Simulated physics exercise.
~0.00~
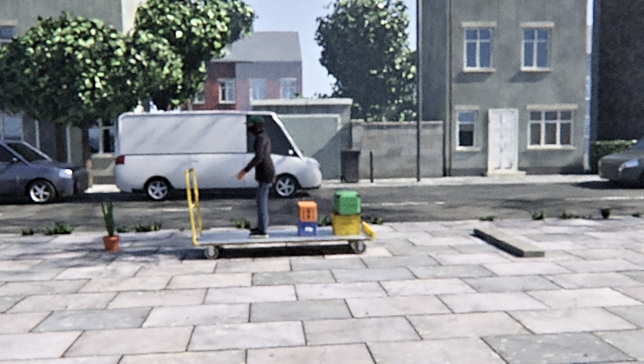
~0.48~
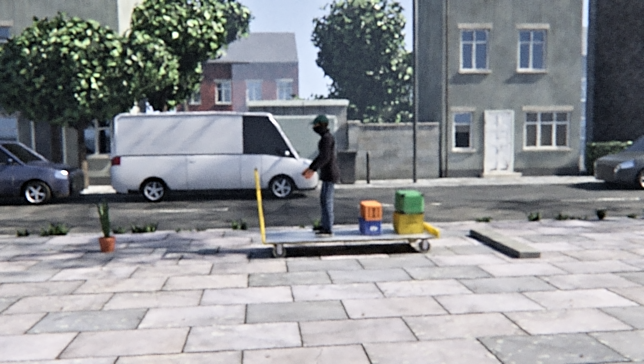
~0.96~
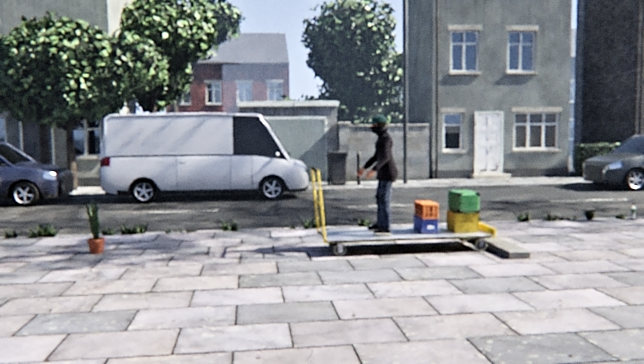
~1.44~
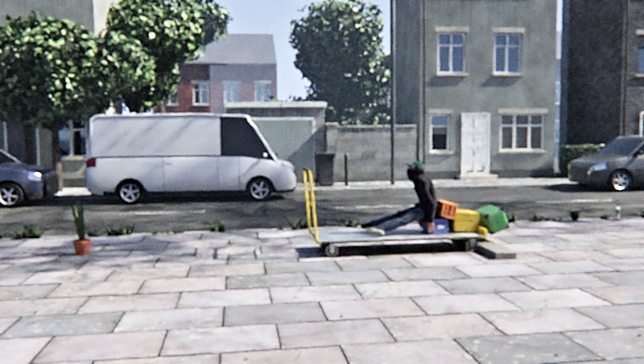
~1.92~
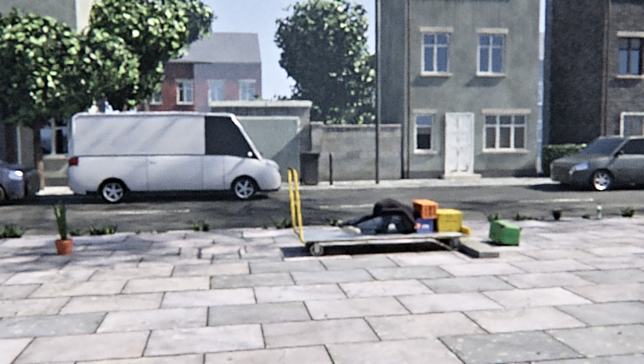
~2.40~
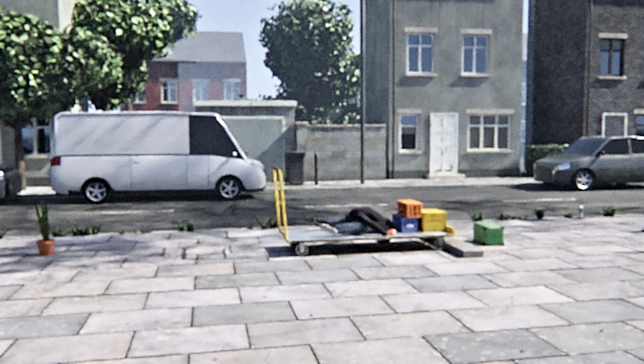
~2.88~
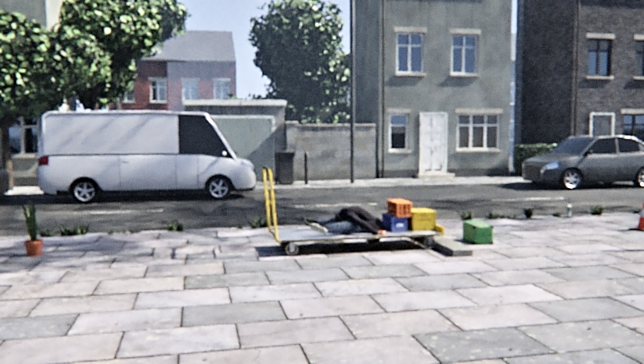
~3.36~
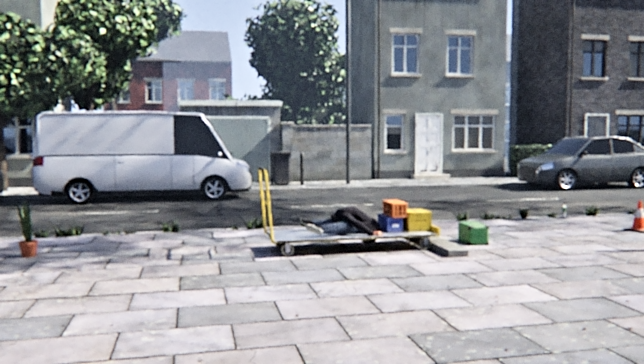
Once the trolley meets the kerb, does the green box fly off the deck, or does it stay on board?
The green box flies off the deck. It tips over the front end and comes to rest on the paving beyond the kerb.
